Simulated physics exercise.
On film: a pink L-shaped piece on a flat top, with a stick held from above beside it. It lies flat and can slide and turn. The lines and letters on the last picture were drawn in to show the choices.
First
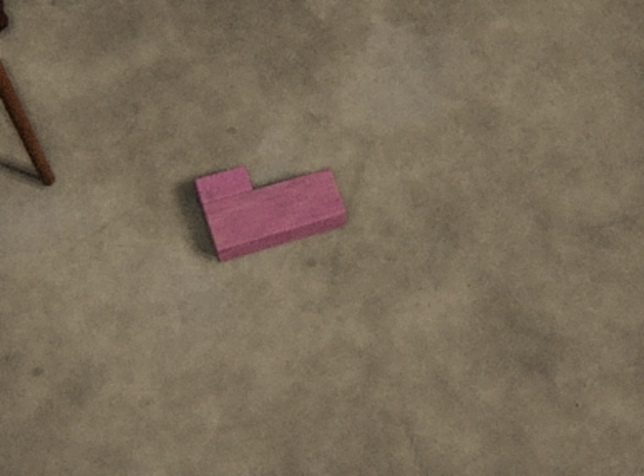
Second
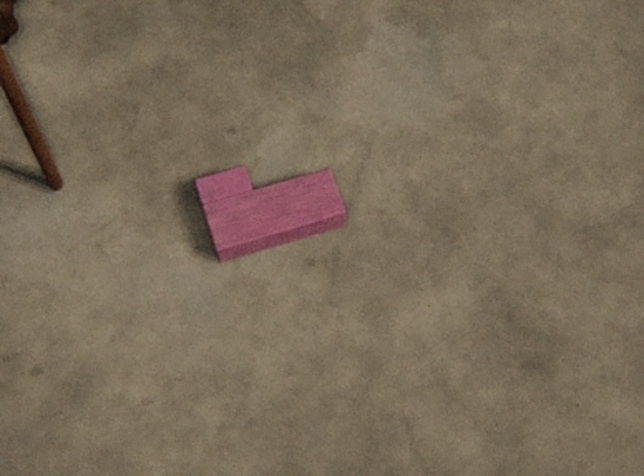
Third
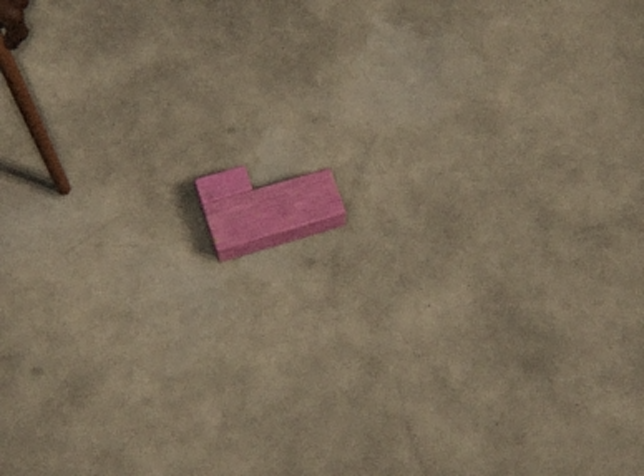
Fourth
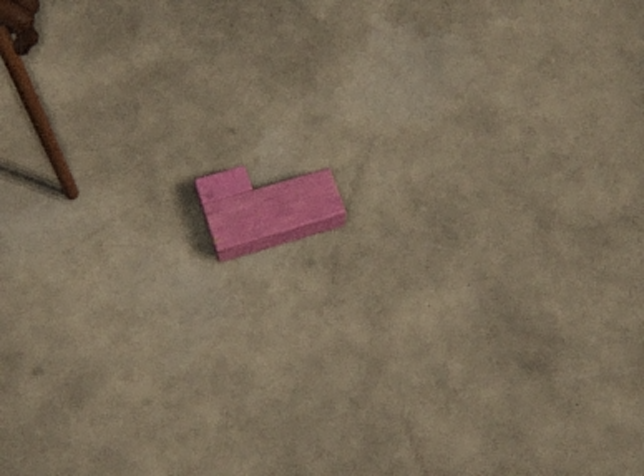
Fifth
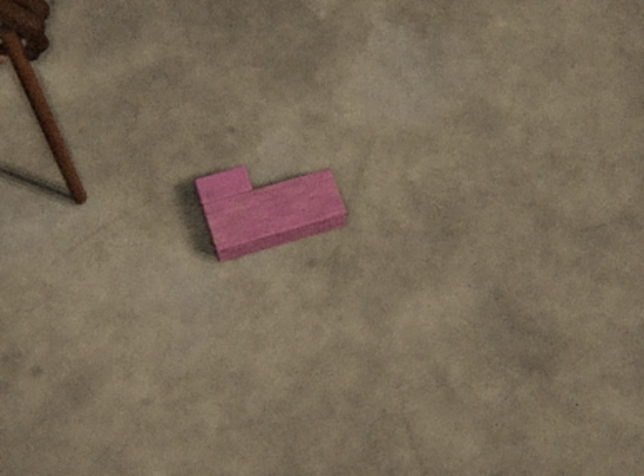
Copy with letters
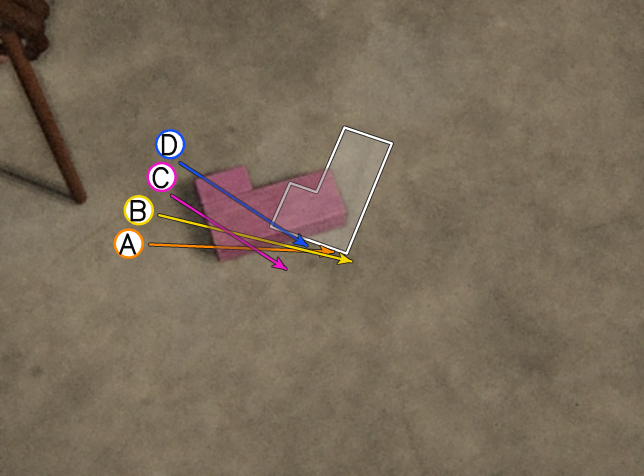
A thin reddish-brown stick, its upper end joined to a darker brown shape, moves slowly rightward and slightly downward at the upper left of a mottled grey-brown surface, seen from a high, steady view. A pink L-shaped piece lies flat left of centre, clear of the stick. More of the dark shape comes into view as the stick advances, while the piece stays still.
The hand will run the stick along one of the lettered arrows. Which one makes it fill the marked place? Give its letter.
Stroke A puts it in the outline.
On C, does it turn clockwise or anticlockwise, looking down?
On that stroke, anticlockwise.
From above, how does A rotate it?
It turns anticlockwise.
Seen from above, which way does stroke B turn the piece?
Anticlockwise.
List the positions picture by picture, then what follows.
In the first frame, pink L-shaped piece (274, 208).
In the second frame, pink L-shaped piece (274, 208).
In the third frame, pink L-shaped piece (274, 208).
In the fourth frame, pink L-shaped piece (274, 208).
In the fifth frame, pink L-shaped piece (274, 208).
On the marked copy, A from (150, 244) to (333, 252); B from (159, 215) to (351, 261); C from (172, 195) to (286, 269); D from (180, 163) to (307, 246).
Following A. Soon after the start, foot of the stick (216, 248), piece (282, 205).
Later, foot of the stick (283, 251), piece (329, 184).
In the end, foot of the stick (333, 253), piece (347, 171); it fills the outline.
As for the rest, B leaves the piece out of the outline, at (376, 184); C leaves the piece out of the outline, at (335, 203); D leaves the piece out of the outline, at (354, 278).
